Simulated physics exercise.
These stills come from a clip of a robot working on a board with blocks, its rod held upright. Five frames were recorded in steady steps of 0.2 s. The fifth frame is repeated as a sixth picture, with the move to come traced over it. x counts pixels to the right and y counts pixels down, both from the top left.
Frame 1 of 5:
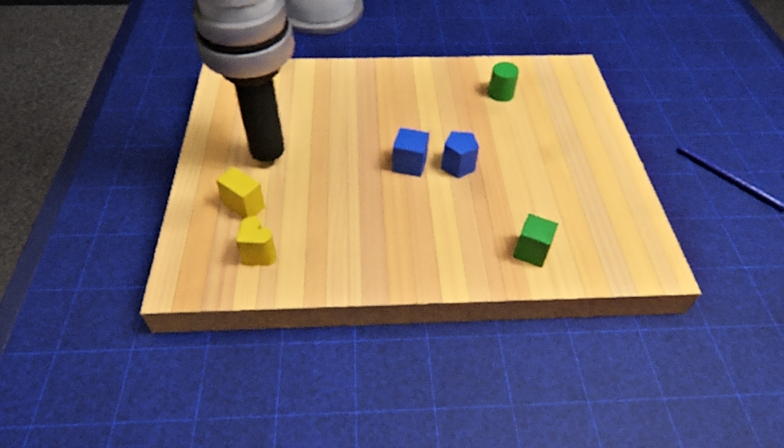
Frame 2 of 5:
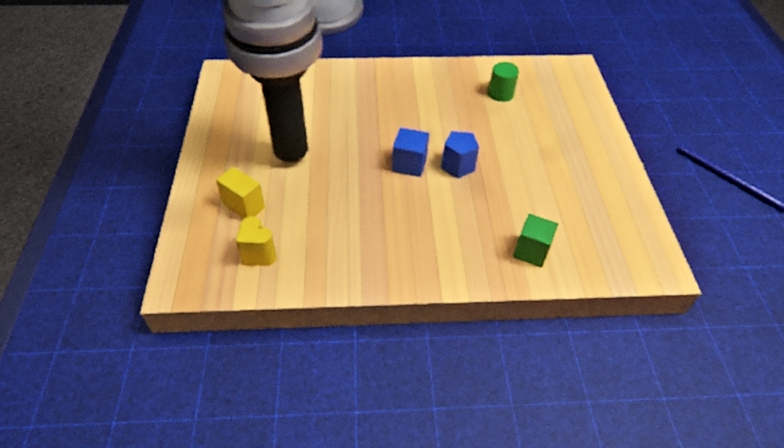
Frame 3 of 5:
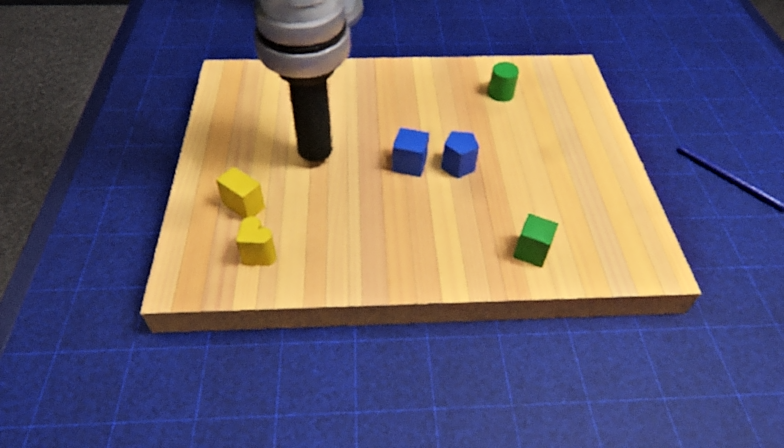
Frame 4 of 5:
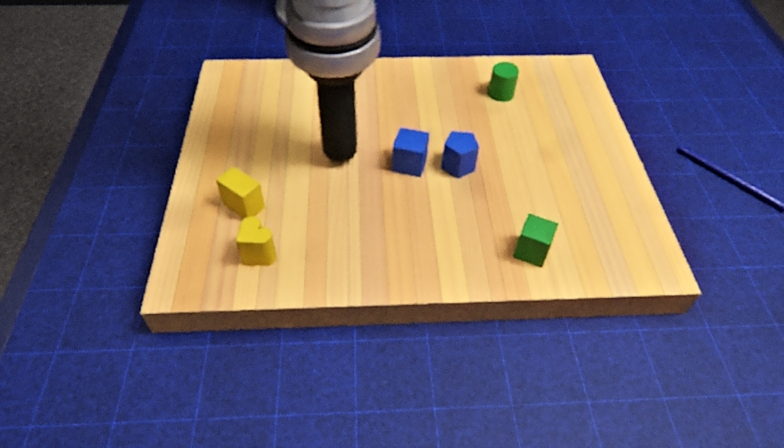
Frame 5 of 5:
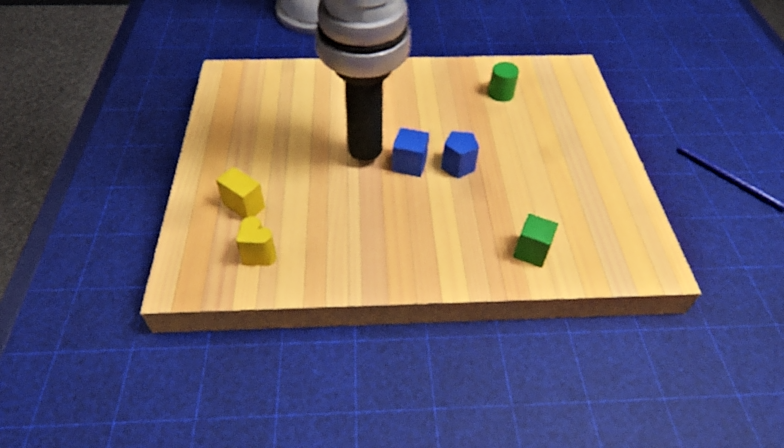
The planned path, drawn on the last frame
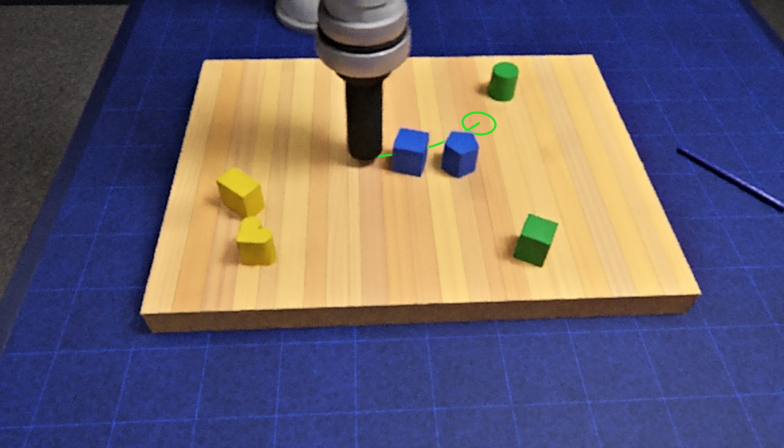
A robot arm with a black rod moved steadily to the right across a wooden board, going from above the yellow blocks to just left of the blue ones, while all the blocks stayed still.
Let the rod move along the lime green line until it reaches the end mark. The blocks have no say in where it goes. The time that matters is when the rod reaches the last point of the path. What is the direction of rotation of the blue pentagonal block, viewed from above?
It makes a counterclockwise turn.
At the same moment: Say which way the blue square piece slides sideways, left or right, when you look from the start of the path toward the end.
Side: Right.
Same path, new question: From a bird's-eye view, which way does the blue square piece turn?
That block twists clockwise.
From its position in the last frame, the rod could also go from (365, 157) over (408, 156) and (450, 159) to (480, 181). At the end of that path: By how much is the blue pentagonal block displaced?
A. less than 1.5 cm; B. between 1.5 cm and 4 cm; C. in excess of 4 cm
C
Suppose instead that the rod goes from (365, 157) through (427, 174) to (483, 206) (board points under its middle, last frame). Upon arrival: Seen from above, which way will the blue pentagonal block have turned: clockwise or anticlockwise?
The block spins anticlockwise.
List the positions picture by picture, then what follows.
In the first picture, lower end of the rod at (267, 150), tops of blocks, blue square piece at (411, 139), blue pentagonal block at (462, 141), green circular block at (506, 69).
In the second picture, rod at (291, 150), blocks as before.
In the third picture, rod at (315, 149), blocks as before.
In the fourth picture, rod at (340, 149), blocks as before.
In the fifth picture, rod at (365, 149), blue square piece at (411, 139), blue pentagonal block at (462, 141), green circular block at (506, 69).
The drawn path runs from (365, 157) via (409, 152) and (448, 140), ending at (479, 123).
On the path given first. One third of the way, rod at (409, 144); blue square piece at (436, 143), turned 30° clockwise; blue pentagonal block at (473, 144), turned 15° anticlockwise.
Two thirds of the way, rod at (449, 132); blue square piece at (441, 145), turned 50° clockwise; blue pentagonal block at (477, 145), turned 30° anticlockwise.
At the end, rod at (481, 115); blue square piece at (441, 145), turned 50° clockwise; blue pentagonal block at (477, 145), turned 30° anticlockwise; green circular block not moved.
